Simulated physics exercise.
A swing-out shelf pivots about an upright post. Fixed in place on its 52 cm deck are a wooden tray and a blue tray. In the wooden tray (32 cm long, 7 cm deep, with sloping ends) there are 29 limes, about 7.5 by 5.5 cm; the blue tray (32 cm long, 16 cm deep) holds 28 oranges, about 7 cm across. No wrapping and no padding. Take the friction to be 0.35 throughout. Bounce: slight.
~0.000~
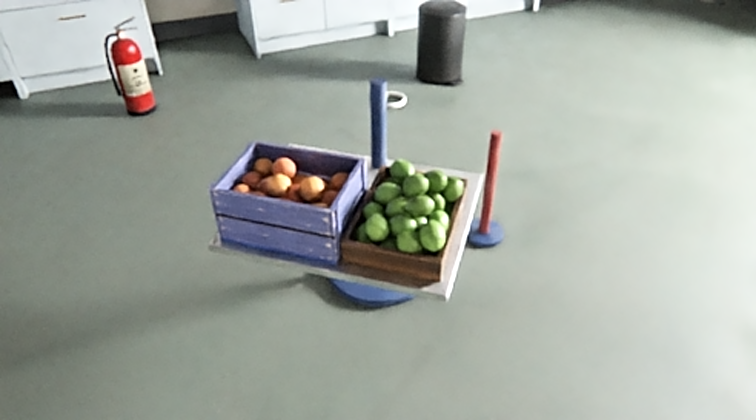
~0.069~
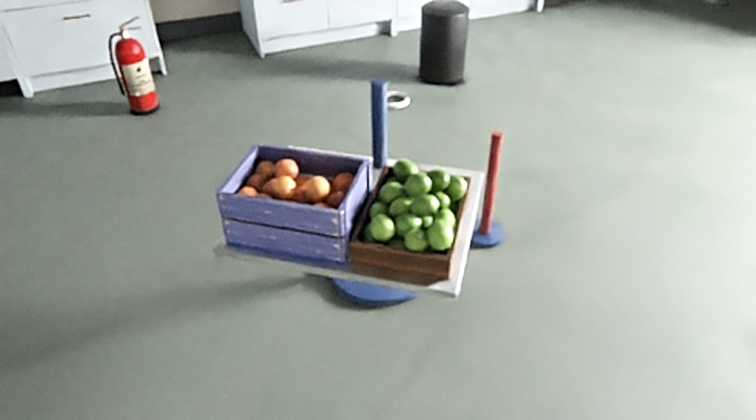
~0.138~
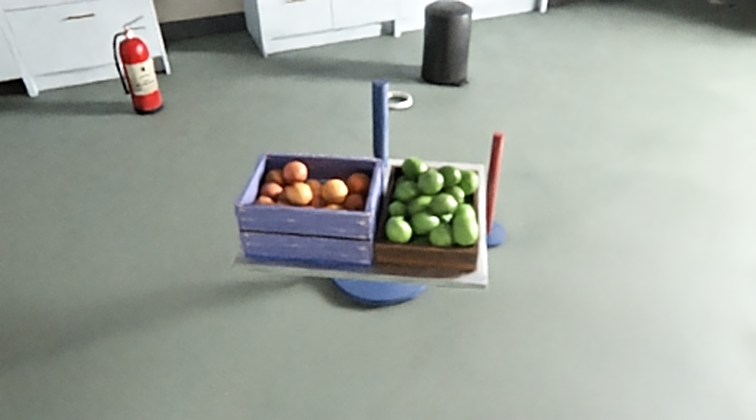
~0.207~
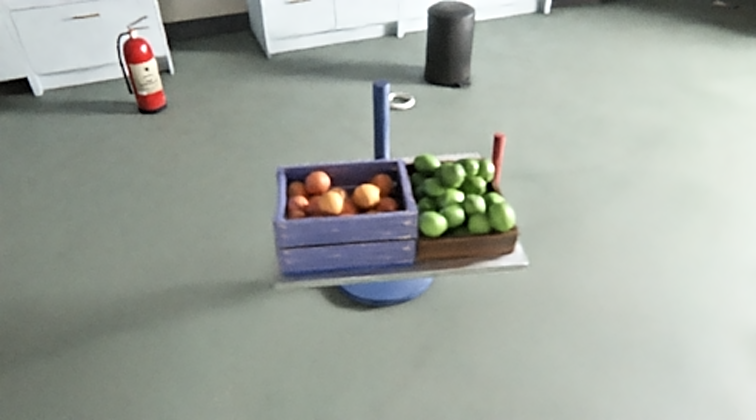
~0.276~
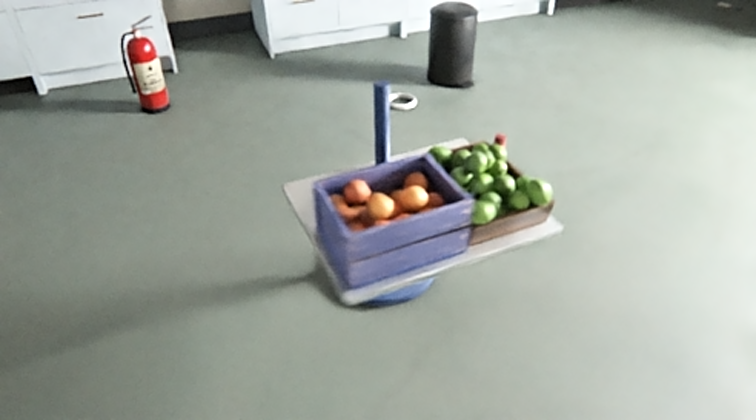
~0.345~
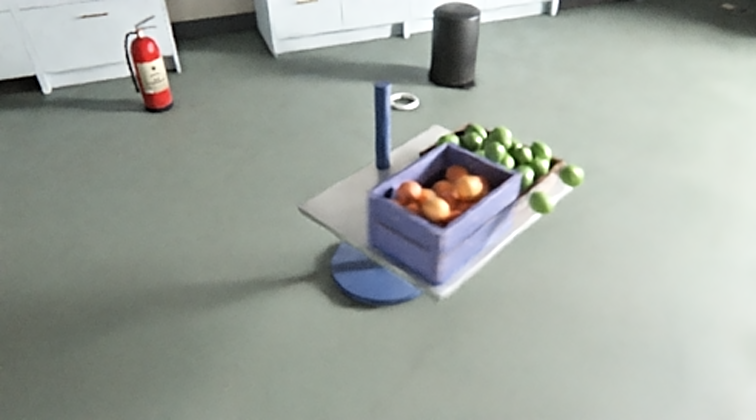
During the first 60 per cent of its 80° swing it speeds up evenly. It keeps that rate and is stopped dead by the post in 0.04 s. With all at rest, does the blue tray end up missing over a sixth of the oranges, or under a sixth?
Under a sixth.
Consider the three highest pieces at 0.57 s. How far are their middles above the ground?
About 64 cm up, on average.
After 0.37 s, the shelf hits the red post.
After 0.45 s, the wooden tray is down by 5 of 29 and the blue tray has all 28.
After 0.57 s, the wooden tray is down by 7 of 29 and the blue tray has all 28.
After 0.79 s, the wooden tray is down by 8 of 29 and the blue tray has all 28.
Outcome (at 1.22 s), the wooden tray is down by 8 of 29 and the blue tray has all 28. Asked share, 0 of 28, 0 per cent.
